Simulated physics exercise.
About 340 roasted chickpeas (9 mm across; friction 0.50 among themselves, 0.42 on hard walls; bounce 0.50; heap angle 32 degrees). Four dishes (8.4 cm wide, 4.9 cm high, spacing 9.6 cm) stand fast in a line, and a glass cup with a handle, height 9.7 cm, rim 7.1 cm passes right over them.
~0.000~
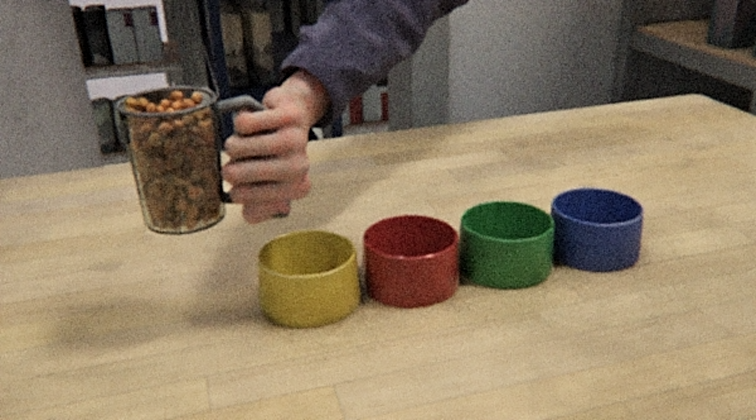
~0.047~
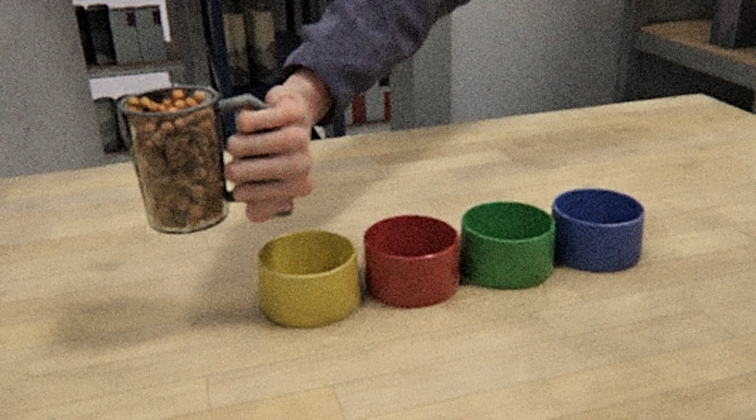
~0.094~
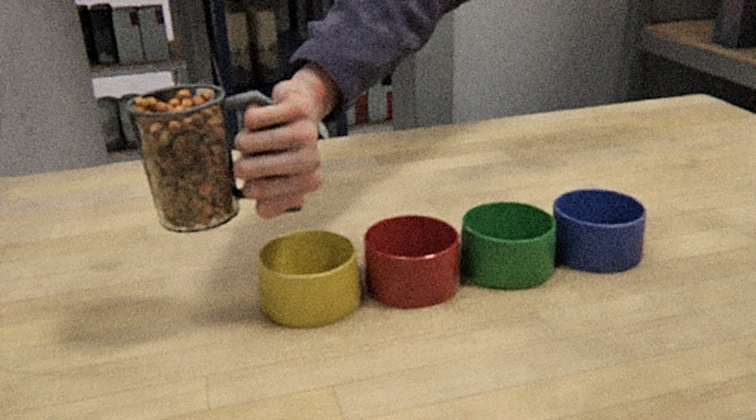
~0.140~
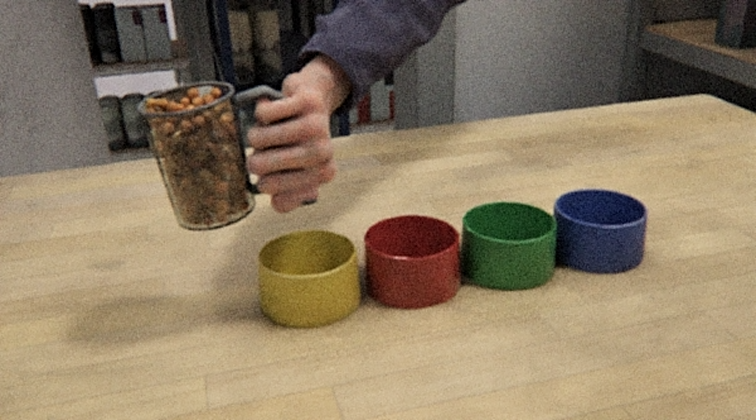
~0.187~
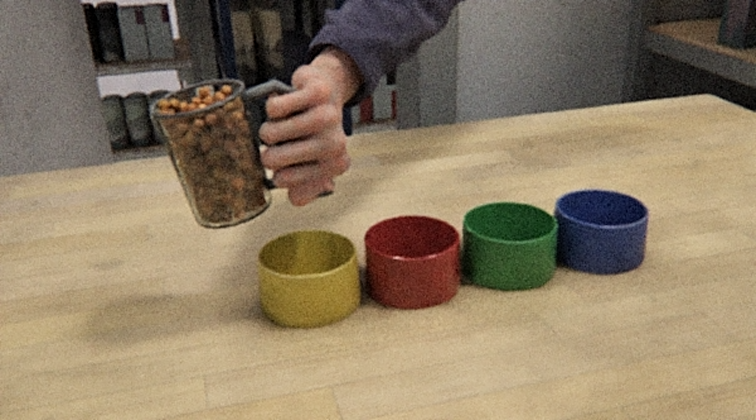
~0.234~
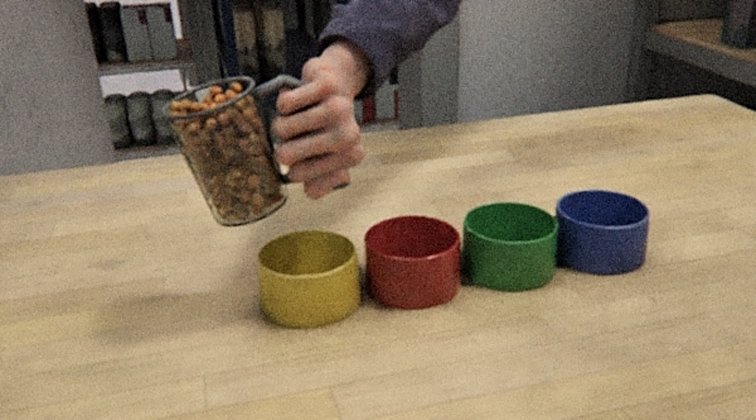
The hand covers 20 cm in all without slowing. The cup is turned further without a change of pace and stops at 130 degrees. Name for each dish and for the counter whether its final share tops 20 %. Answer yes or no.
Red dish: Yes; blue dish: No; green dish: No; yellow dish: Yes; on the counter: Yes.
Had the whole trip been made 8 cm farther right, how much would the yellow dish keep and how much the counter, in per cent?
In that case yellow 0; counter 30.
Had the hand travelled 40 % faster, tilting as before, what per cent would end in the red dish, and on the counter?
Red 30; counter 40.
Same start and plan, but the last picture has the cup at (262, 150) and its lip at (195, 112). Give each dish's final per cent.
Red 30; blue 0; green 0; yellow 30.
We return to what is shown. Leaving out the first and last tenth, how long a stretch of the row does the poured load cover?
Some 12 cm.
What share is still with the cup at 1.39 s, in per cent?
Roughly 85 per cent.
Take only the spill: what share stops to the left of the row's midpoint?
Roughly 100 per cent.
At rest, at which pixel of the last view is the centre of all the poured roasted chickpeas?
Around (360, 282).
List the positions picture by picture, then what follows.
Cup at (177, 161), tilt 0 degrees, lip at (118, 106), moved 0.0 cm; middle of the pieces at (175, 163); yellow dish at (307, 253); red dish at (410, 236); green dish at (507, 220); blue dish at (597, 206), in the first picture.
Cup at (180, 160), tilt 1 degrees, lip at (121, 106), moved 0.2 cm; middle of the pieces at (178, 163), in the second picture.
Cup at (189, 159), tilt 3 degrees, lip at (128, 107), moved 0.9 cm; middle of the pieces at (187, 162), in the third picture.
Cup at (202, 157), tilt 6 degrees, lip at (139, 109), moved 1.9 cm; middle of the pieces at (200, 160), in the fourth picture.
Cup at (217, 155), tilt 10 degrees, lip at (151, 111), moved 3.1 cm; middle of the pieces at (215, 158), in the fifth picture.
Cup at (231, 153), tilt 14 degrees, lip at (164, 113), moved 4.2 cm; middle of the pieces at (230, 156); yellow dish at (307, 253); red dish at (412, 237); green dish at (510, 222); blue dish at (602, 208). Its pace works out near 80 degrees a second; the hand travels 24 cm a second, in the sixth picture.
After 0.93 s, tilt 69 degrees; cup holds 100 %.
After 1.39 s, tilt 105 degrees; cup holds 85 %, yellow 10 %.
After 1.92 s, tilt 130 degrees; cup holds 0 %, red 35 %, yellow 30 %.
By 2.5 s all is still; red 35 %, blue 0 %, green 0 %, yellow 30 %, counter 35 %.
